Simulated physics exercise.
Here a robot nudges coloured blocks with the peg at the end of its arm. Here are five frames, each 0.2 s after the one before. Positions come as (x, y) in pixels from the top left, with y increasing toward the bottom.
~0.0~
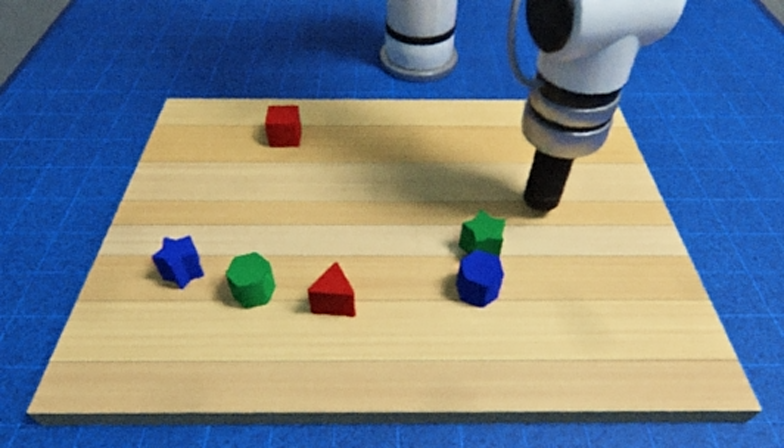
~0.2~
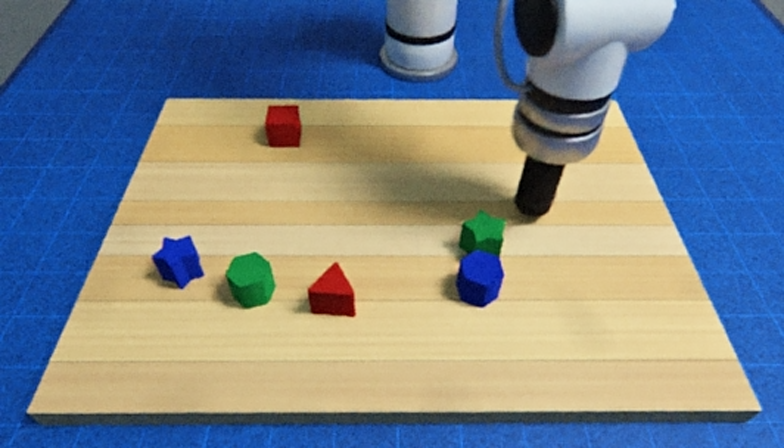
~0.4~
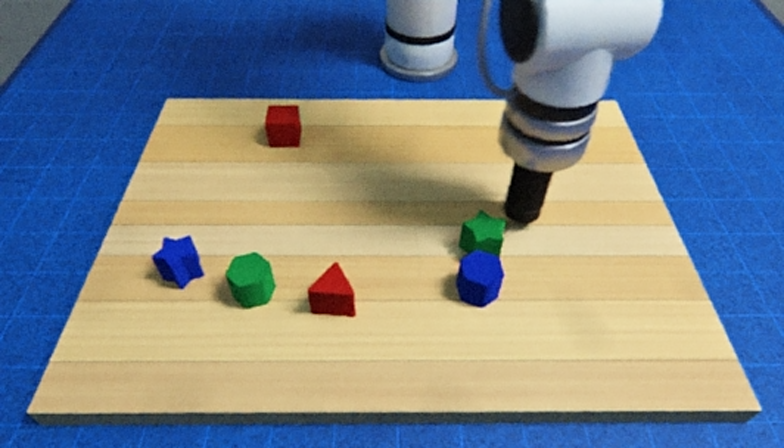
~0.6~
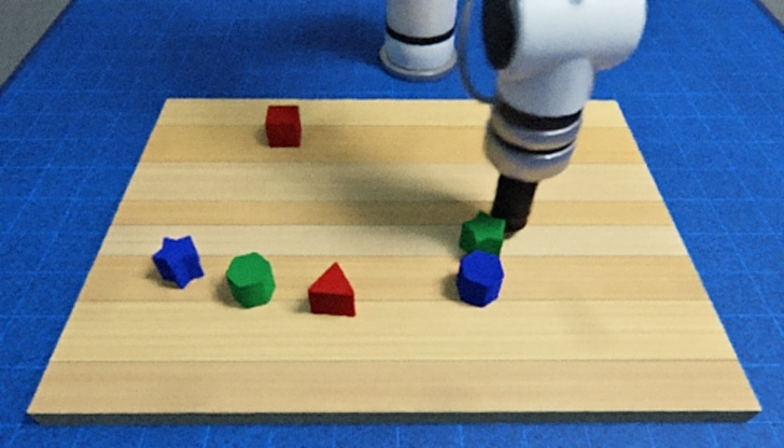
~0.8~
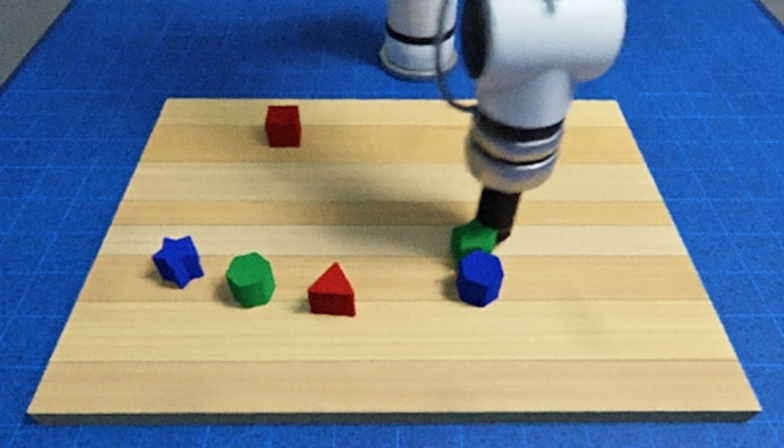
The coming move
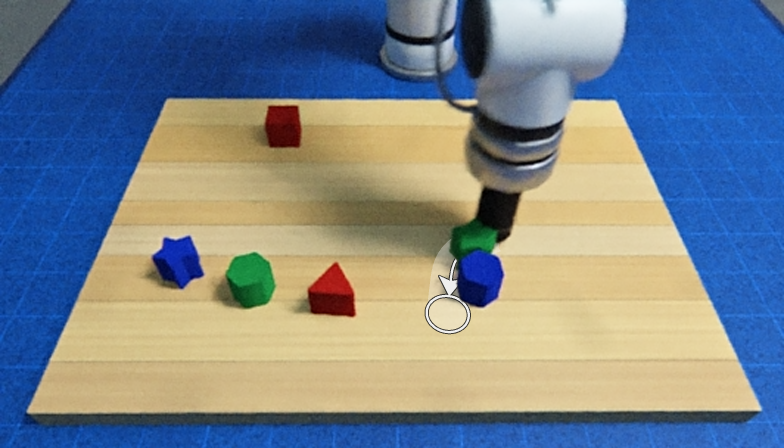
A robot arm moves left and down across the board, nudging the green star slightly left.
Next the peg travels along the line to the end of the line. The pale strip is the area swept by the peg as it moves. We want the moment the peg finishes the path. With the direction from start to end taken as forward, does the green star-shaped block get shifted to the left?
I expect not.
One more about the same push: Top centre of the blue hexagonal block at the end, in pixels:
Its top centre lands on (484, 321).
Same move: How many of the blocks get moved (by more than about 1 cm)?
Count: Two.
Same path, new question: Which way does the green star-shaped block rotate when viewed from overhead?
Looking down on the board, it turns clockwise.
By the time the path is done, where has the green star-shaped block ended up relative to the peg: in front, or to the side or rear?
It is off to the side or behind.
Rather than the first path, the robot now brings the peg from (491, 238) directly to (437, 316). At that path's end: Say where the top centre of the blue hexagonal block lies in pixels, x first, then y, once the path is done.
My best guess is (470, 326).
The line goes from (491, 238) through (462, 253) and (451, 280) to (448, 314).
The first path, step by step. One third of the way, peg (463, 245); green star-shaped block (446, 253); blue hexagonal block (474, 284), turned 45° anticlockwise.
Two thirds of the way, peg (452, 274); green star-shaped block (424, 277), turned 10° clockwise; blue hexagonal block (474, 291), turned 60° anticlockwise.
At the end, peg (449, 306); green star-shaped block (411, 294), turned 45° clockwise; blue hexagonal block (484, 321), turned 80° anticlockwise.
